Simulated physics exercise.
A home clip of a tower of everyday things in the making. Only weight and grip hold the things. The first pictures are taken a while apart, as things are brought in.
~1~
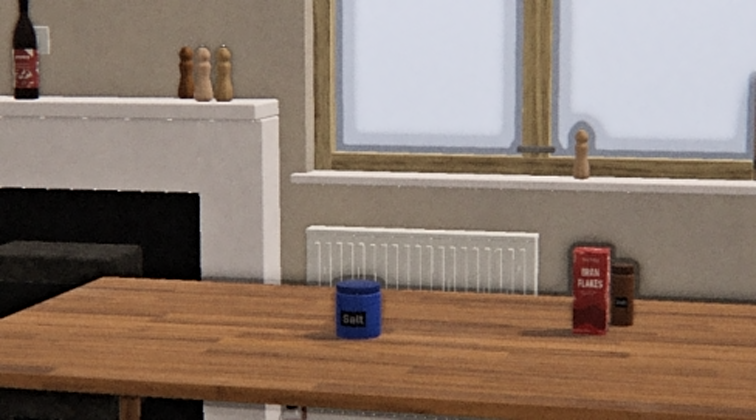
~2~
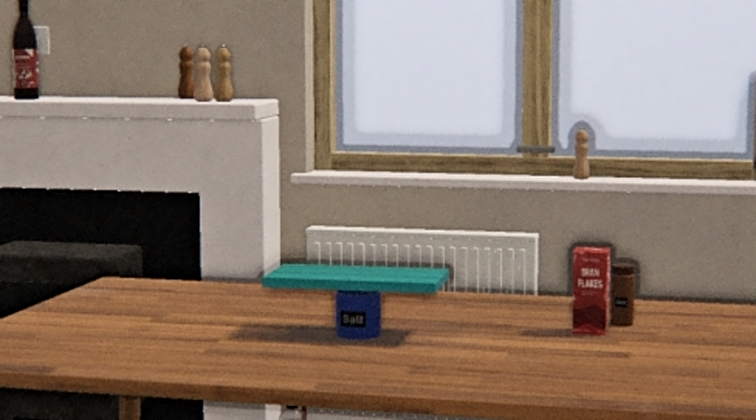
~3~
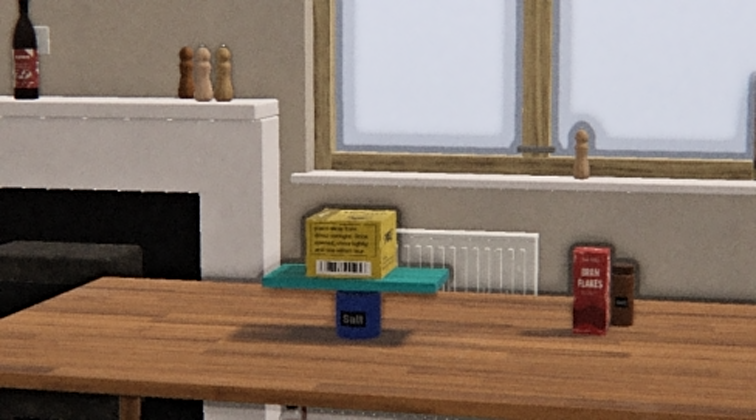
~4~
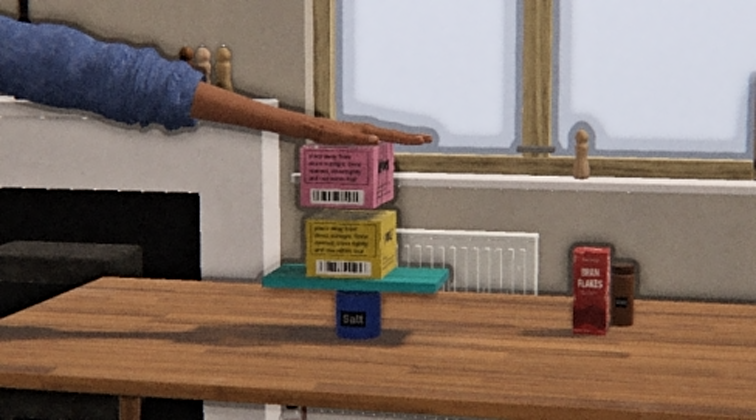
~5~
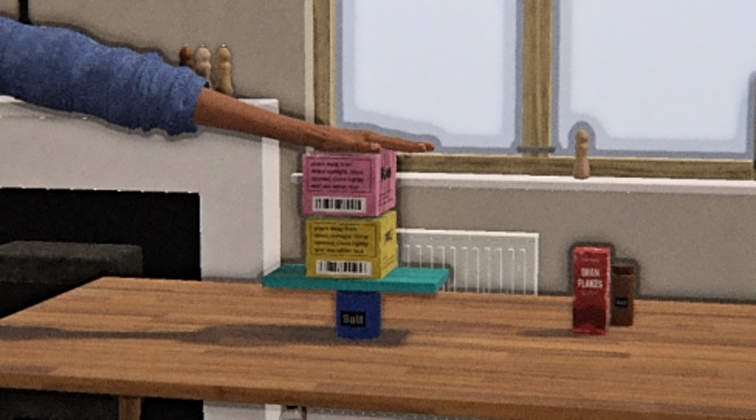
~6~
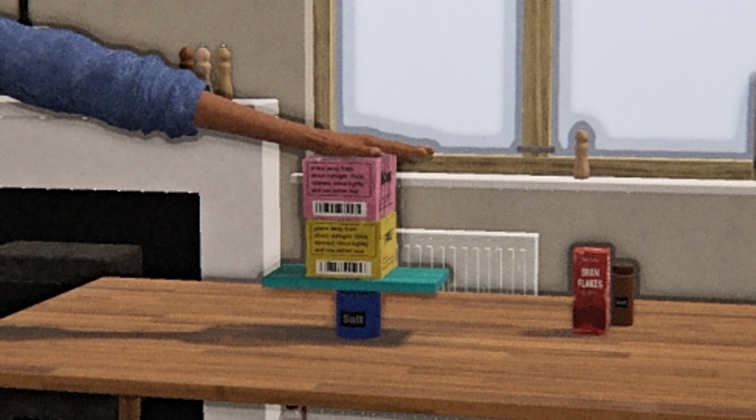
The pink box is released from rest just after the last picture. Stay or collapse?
Outcome: The pile keeps its balance.
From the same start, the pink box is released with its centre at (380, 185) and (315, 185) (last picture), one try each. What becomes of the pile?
In the first case it holds; in the second case it gives way.
Then, 0.50 s later than the last frame, all is still.
Then, 1.30 s later than the last frame, pink box resting near (350, 185).
When it is over, all 6 as before. End places, in pixels of the last picture, pink box near (350, 185). The pile stays up.
